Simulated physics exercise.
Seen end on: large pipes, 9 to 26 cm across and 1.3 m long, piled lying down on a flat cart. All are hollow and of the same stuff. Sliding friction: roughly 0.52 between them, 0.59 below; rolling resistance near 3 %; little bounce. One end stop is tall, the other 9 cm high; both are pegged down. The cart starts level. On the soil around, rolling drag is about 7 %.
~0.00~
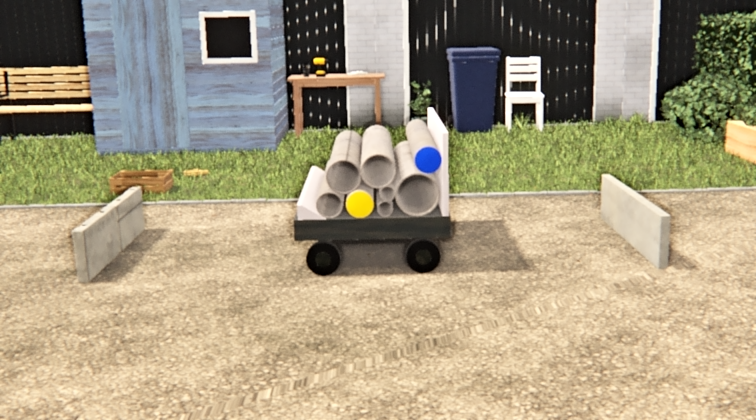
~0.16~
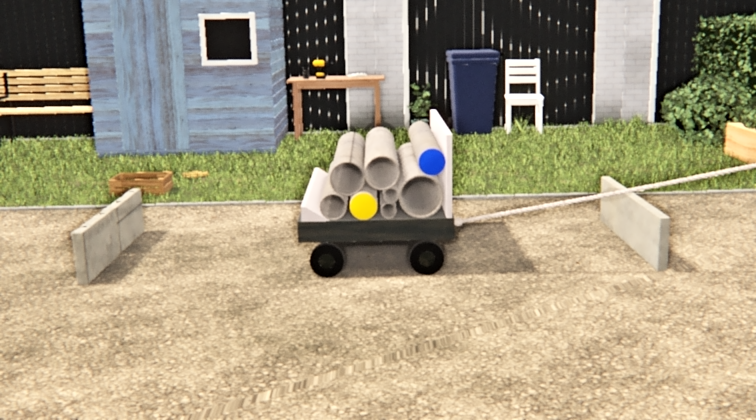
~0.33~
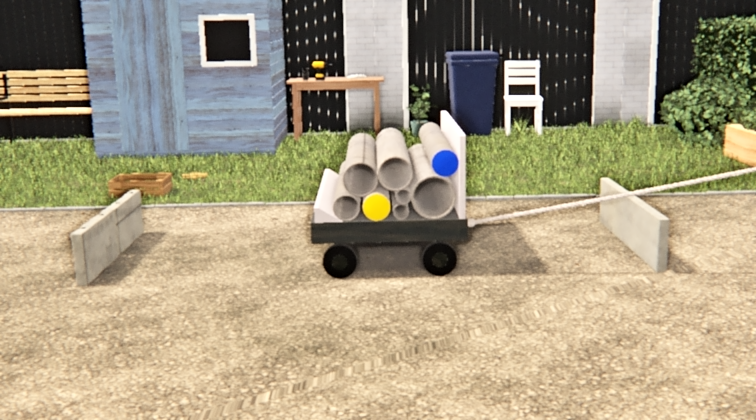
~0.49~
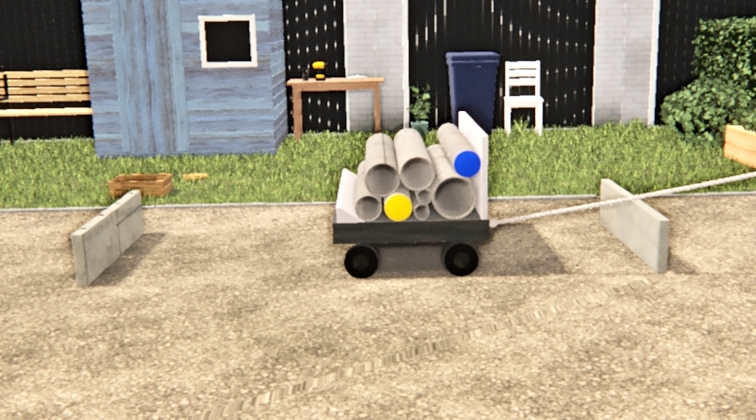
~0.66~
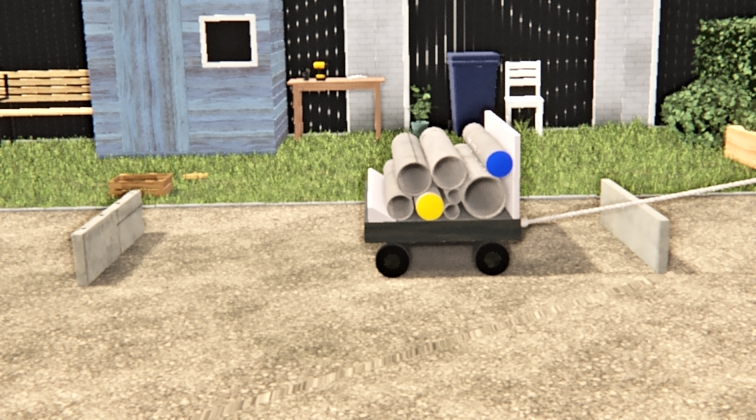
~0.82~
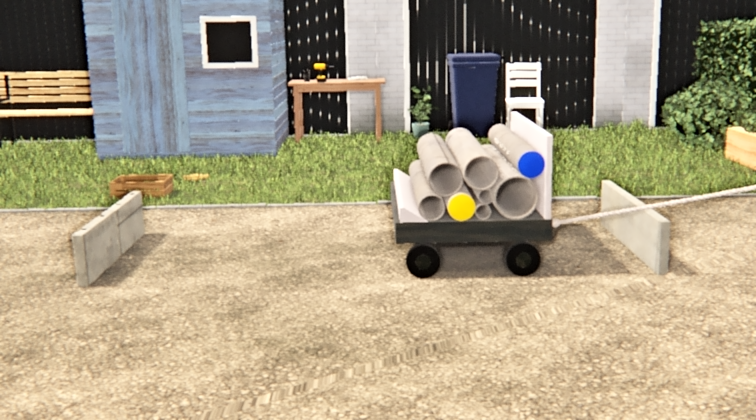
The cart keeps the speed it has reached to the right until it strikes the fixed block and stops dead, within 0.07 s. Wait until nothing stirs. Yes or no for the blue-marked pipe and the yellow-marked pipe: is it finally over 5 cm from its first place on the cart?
Blue: No; yellow: No.
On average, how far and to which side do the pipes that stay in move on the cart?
Some 0 cm rightwards.
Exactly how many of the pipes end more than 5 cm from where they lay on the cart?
In all, 0.
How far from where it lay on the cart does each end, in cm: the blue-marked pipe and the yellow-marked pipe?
Blue-marked pipe: 0, yellow-marked pipe: 0.
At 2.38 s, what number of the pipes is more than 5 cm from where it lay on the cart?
0 by then.
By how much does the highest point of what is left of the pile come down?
About 0 cm.
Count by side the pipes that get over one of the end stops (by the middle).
Left 0, right 0.
After 1.05 s, cart 84 cm along; 0 now displaced over 5 cm; blue in place; yellow in place (moves measured on the cart).
After 1.40 s, cart 1.2 m along; 0 now displaced over 5 cm; blue in place; yellow 1.1 cm right.
After 1.65 s, cart 1.2 m along; 0 now displaced over 5 cm; blue in place; yellow 2.6 cm right.
After 2.38 s, cart 1.2 m along; 0 now displaced over 5 cm; blue in place; yellow 2.5 cm right.
At rest by 3.0 s, 0 moved over 5 cm; not one over the end stops; blue in place; yellow 2.4 cm right; top of the pile 40 cm high, from 41 cm.
